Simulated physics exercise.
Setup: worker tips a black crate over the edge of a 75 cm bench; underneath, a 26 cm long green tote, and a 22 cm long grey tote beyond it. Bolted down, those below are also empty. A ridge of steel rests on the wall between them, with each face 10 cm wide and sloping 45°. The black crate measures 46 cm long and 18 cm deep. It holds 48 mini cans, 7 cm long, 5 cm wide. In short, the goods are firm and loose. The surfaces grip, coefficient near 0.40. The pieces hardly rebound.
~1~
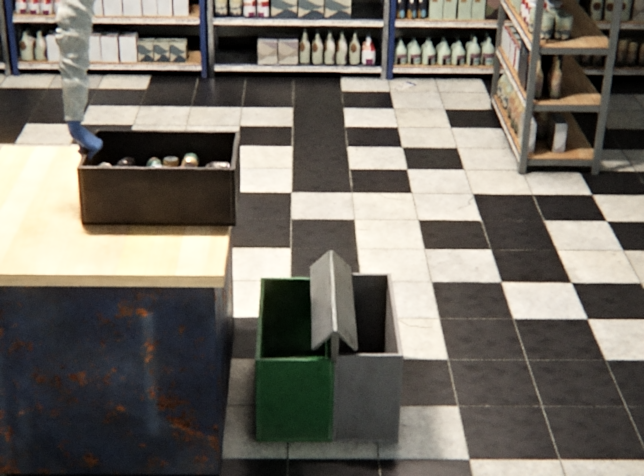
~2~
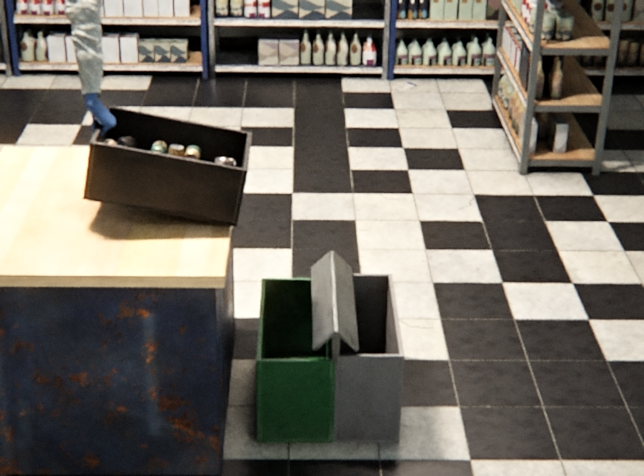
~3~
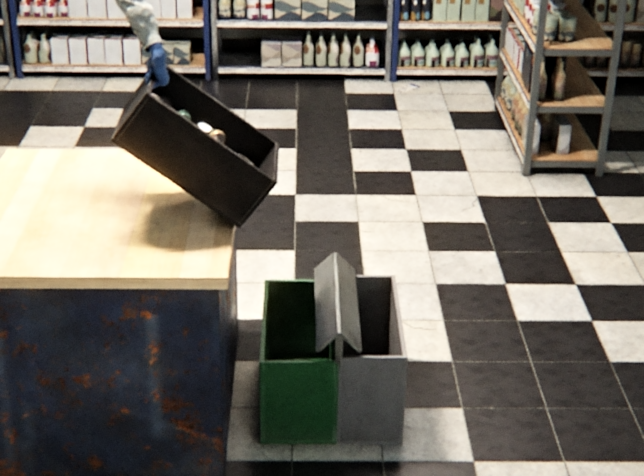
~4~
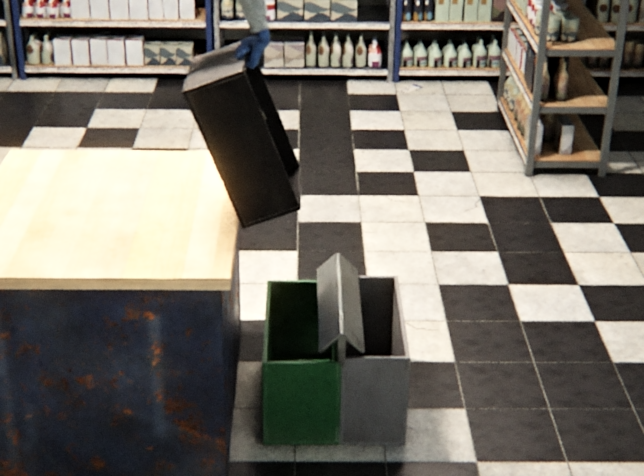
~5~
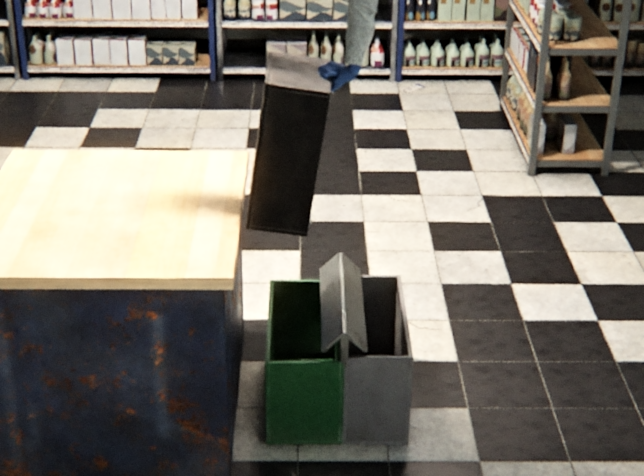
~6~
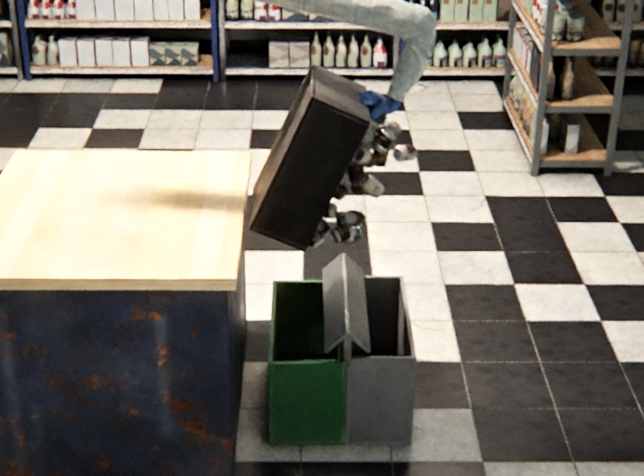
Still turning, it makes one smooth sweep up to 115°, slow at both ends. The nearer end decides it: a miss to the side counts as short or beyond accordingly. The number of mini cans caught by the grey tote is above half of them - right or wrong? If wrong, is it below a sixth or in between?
Wrong, in between.
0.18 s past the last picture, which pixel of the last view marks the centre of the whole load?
About (408, 276).
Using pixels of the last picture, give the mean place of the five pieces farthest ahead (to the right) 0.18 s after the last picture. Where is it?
I'd put them at about (505, 283).
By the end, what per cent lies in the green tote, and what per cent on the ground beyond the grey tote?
Around 10 per cent and 55 per cent, in that order.
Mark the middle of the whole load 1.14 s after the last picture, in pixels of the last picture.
Somewhere about (506, 395) in pixels.
Then, 0.18 s after the last picture, tilt 115°; 5 still in the black crate, 5 in the grey tote and 38 in the air.
Then, 0.41 s after the last picture, tilt 115°; 3 still in the black crate, 1 in the green tote, 12 in the grey tote, 22 on the ground beyond the grey tote and 10 in the air.
Then, 0.73 s after the last picture, tilt 115°; 2 in the green tote, 16 in the grey tote, 27 on the ground beyond the grey tote and 3 in the air.
Final count (1.14 s after the last picture), 4 in the green tote, 17 in the grey tote and 27 on the ground beyond the grey tote. Asked share, 17 of 48, 35 per cent.
